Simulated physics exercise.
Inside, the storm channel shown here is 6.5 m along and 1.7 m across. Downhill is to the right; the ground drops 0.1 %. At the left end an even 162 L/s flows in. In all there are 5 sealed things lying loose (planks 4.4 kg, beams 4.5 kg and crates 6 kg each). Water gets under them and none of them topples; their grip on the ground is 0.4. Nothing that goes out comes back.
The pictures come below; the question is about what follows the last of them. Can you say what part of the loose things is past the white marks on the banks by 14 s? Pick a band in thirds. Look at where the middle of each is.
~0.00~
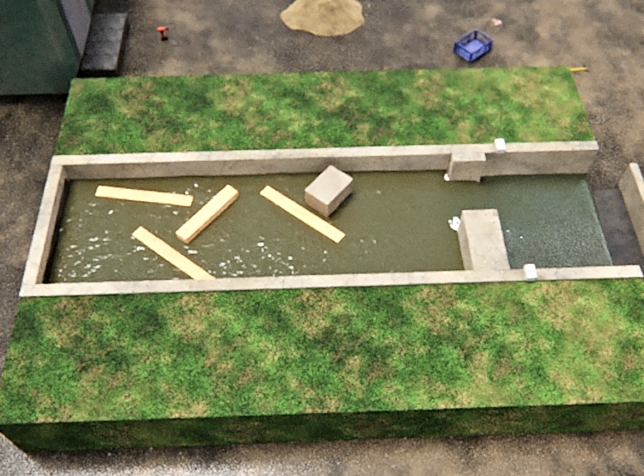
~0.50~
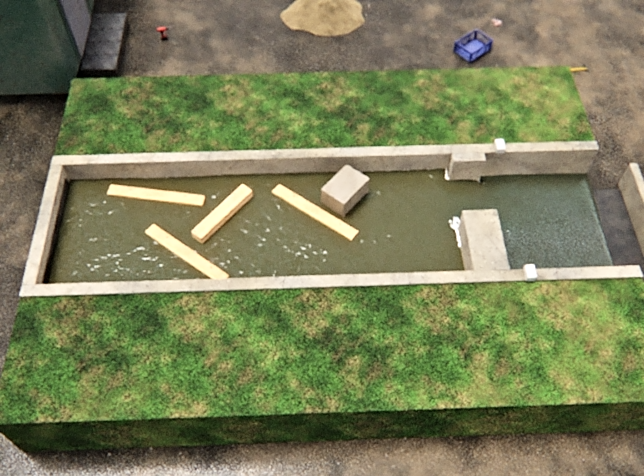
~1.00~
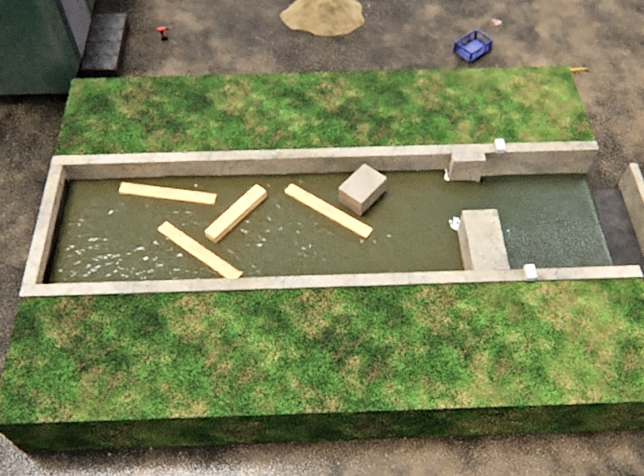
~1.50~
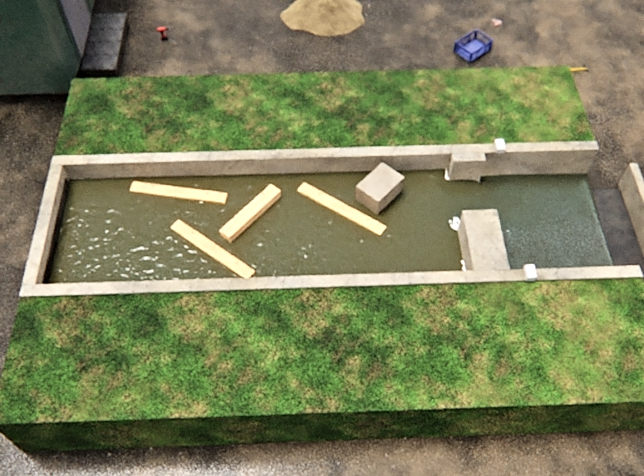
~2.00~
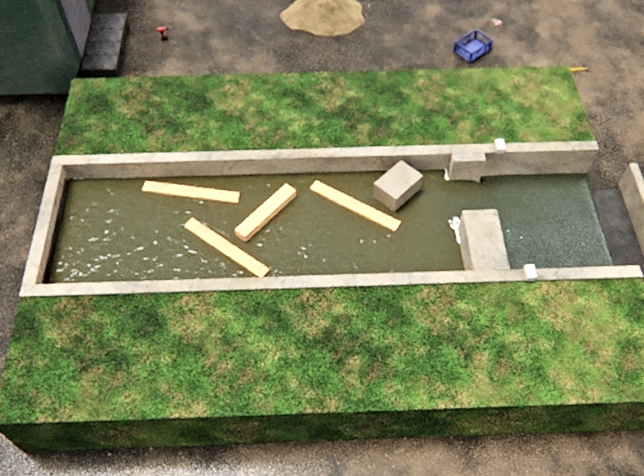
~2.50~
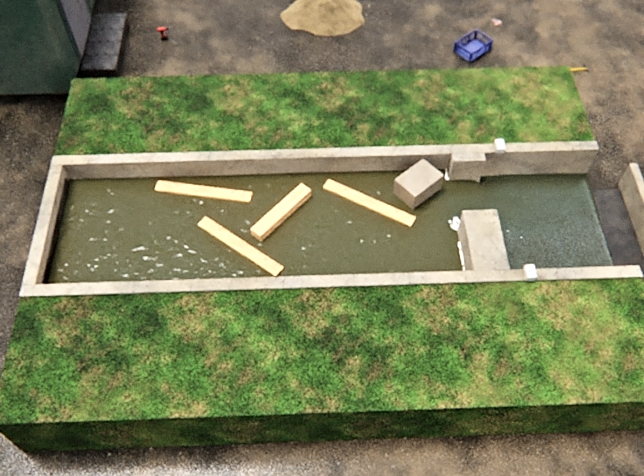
Band: Two thirds or above.
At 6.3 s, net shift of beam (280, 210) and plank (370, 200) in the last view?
In order: 250 cm, then gone out.
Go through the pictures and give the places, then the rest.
The first frame shows a crate at (329, 185), afloat; a beam at (208, 212) floats; 24 cm deep round most things; 0 of 5 have shifted.
The second frame shows a crate at (345, 184) floats, 20 cm from its start; a beam at (222, 211), afloat, 18 cm from its start; about 2320 L in view; 5 of 5 have shifted.
The third frame shows a crate at (363, 183), afloat, 41 cm from its start; a beam at (236, 211), afloat, 34 cm from its start; 26 cm deep round most things; 5 of 5 have shifted.
The fourth frame shows a crate at (380, 182), afloat, 62 cm from its start; a beam at (251, 210), afloat, 52 cm from its start; about 2320 L in view; 5 of 5 have shifted.
The fifth frame shows a crate at (399, 179), afloat, 85 cm from its start; a beam at (266, 210) floats, 70 cm from its start; 26 cm deep round most things; 5 of 5 have shifted.
The sixth frame shows a crate at (419, 177) floats, 110 cm from its start; a beam at (281, 209) floats, 89 cm from its start; 26 cm deep round most things; 5 of 5 have shifted.
After 3.5 s 0 of 5 are over the mark; 5 afloat.
After 6.3 s 2 of 5 are over the mark; 3 afloat.
After 10.0 s 4 of 5 are over the mark; 2 afloat.
After 14.0 s 5 of 5 are over the mark; 0 afloat.
